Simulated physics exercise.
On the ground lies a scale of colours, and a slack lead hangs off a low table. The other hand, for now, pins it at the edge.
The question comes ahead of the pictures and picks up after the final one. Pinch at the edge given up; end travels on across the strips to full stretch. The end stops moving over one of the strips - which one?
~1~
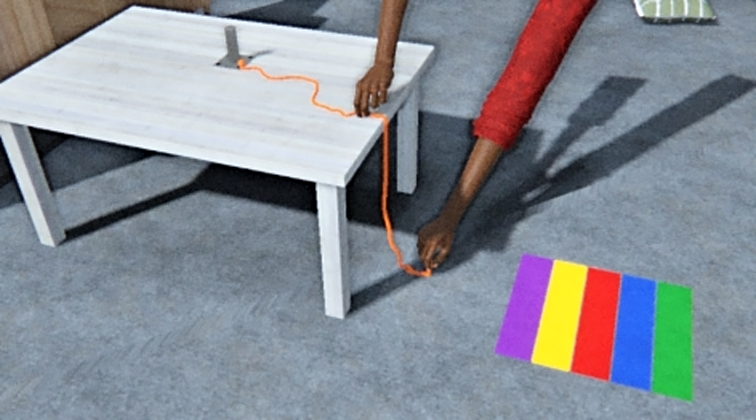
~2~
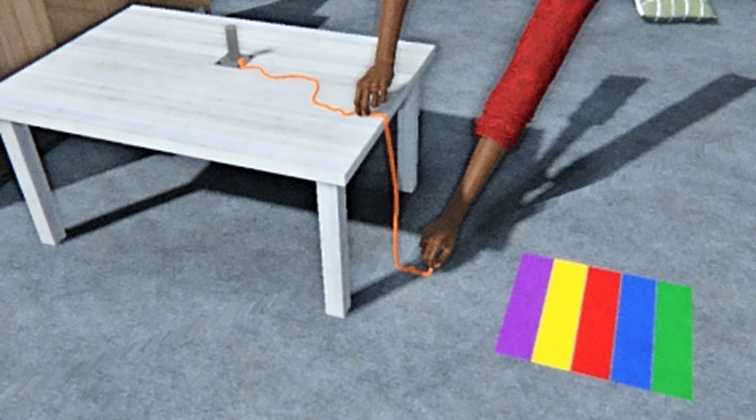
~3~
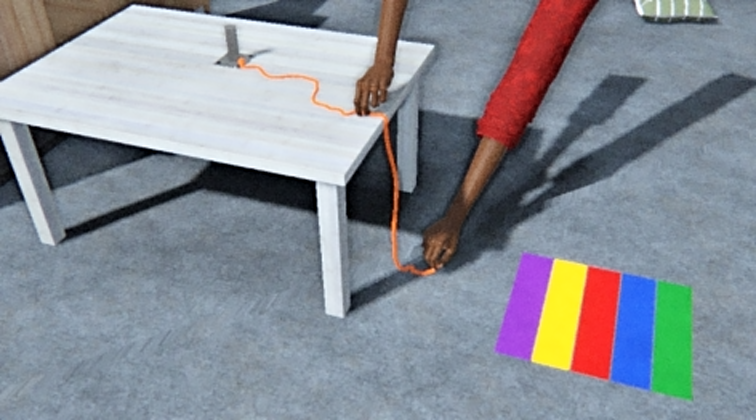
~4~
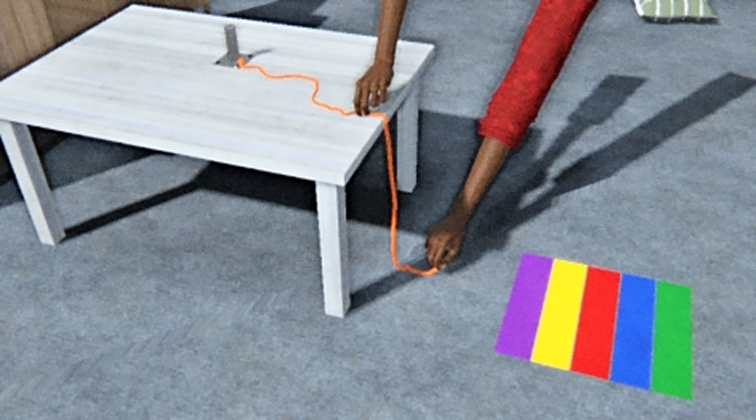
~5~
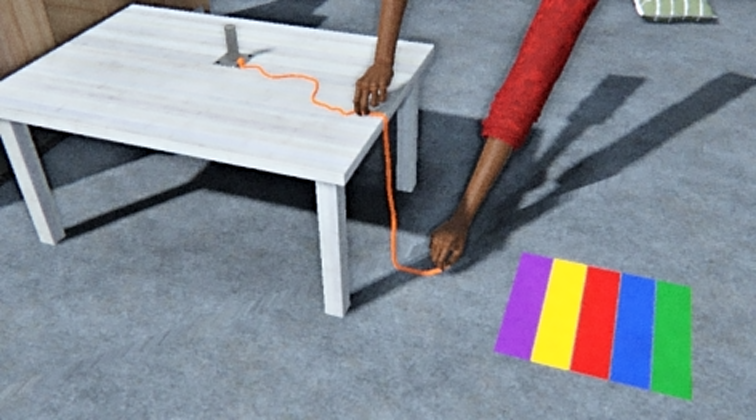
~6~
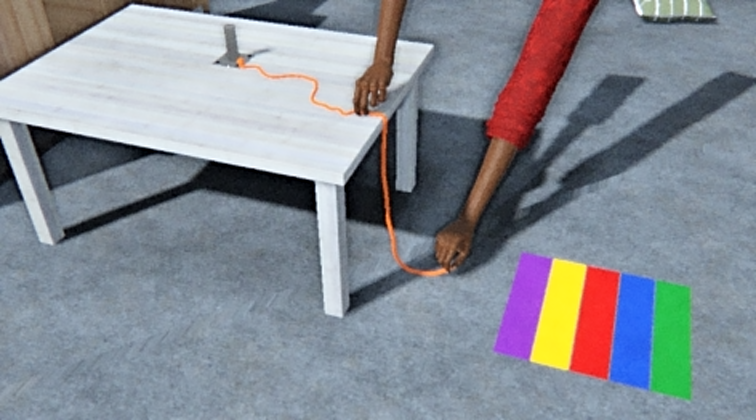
The red strip.
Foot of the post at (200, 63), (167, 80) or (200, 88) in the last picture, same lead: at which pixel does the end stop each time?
Somewhere near (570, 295), (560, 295) and (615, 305), in that order.
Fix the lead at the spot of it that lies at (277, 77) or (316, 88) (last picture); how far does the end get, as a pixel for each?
Respectively (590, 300) and (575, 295).
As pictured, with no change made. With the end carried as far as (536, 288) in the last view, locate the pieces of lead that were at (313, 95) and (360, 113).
Point one: (347, 96); point two: (393, 134).
Soon after, end near (537, 288); over purple.
Then, end near (579, 297); over yellow.
At full stretch, end near (605, 303); over red. Over red.
